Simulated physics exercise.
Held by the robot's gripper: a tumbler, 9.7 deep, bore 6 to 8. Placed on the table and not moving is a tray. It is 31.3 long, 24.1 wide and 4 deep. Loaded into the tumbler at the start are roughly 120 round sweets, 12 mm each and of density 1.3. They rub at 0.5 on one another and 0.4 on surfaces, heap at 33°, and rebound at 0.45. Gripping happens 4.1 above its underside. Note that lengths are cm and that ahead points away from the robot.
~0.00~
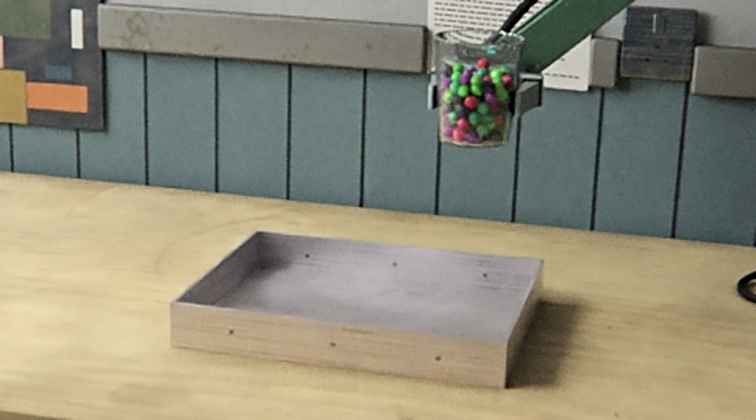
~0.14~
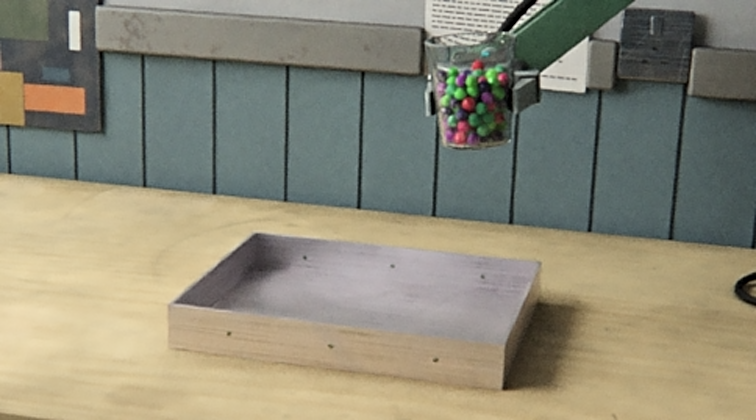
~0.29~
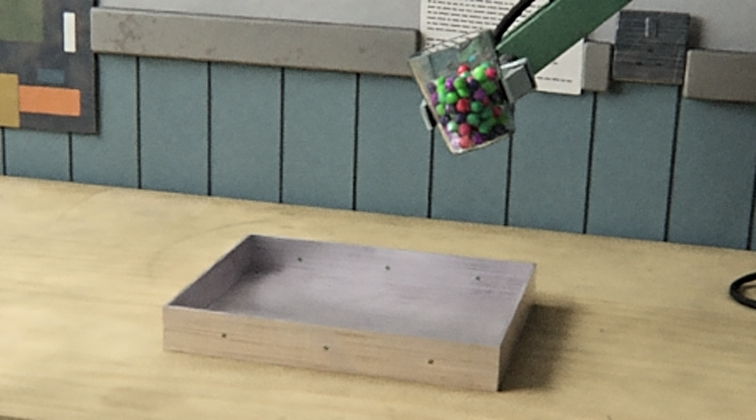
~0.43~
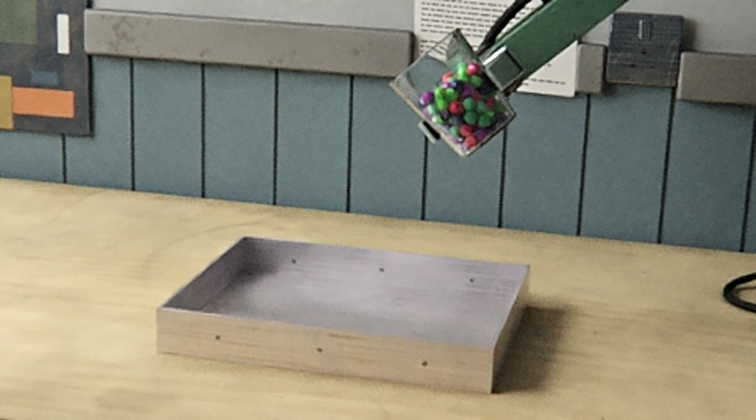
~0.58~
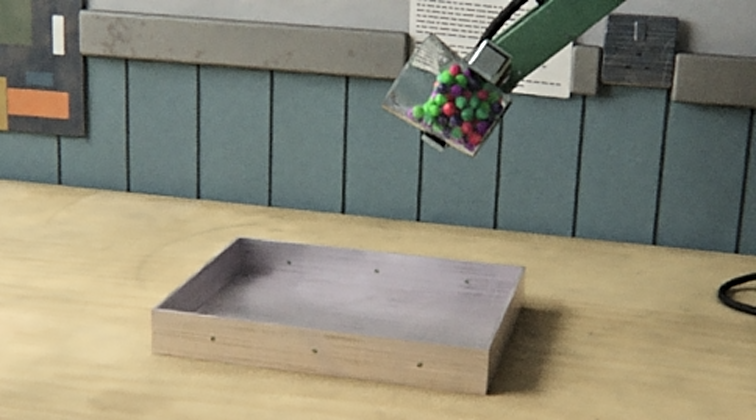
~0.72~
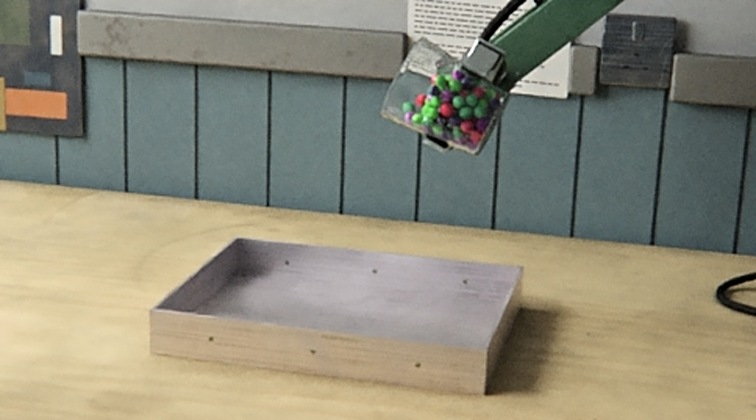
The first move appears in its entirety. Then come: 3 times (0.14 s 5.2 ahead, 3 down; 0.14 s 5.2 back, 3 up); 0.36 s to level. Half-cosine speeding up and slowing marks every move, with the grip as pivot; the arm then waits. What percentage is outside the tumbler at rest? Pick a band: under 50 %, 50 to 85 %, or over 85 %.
Under 50 %.
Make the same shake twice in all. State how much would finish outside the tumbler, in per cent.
About 15 %.
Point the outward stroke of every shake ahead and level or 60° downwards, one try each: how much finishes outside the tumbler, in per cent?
I'd say close to 60 percent for the first and close to 5 percent for the second.
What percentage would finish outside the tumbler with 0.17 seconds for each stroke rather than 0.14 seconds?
Roughly 10 percent would.
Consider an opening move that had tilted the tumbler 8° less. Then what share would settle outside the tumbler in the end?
It would be near 10 per cent.
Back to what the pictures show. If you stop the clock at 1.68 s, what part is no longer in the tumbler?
Share gone by then: Near 20 %.
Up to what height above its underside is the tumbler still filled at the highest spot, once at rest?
Roughly 8.0 centimetres.
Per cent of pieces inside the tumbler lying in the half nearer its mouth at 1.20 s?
50 %.
After 1.20 s, tilted 66° forward, highest piece 23 above the table; 111 in the tumbler, 10 in the tray, 1 in flight or on a rim.
After 1.68 s, tilted 50° forward, highest piece 25 above the table; 95 in the tumbler, 22 in the tray, 5 in flight or on a rim.
After 2.12 s, level, highest piece 28 above the table; 95 in the tumbler, 27 in the tray.
After 3.17 s, level, highest piece 28 above the table; 95 in the tumbler, 27 in the tray.
In the end, 95 in the tumbler, 27 in the tray. That is 22 % outside the tumbler.
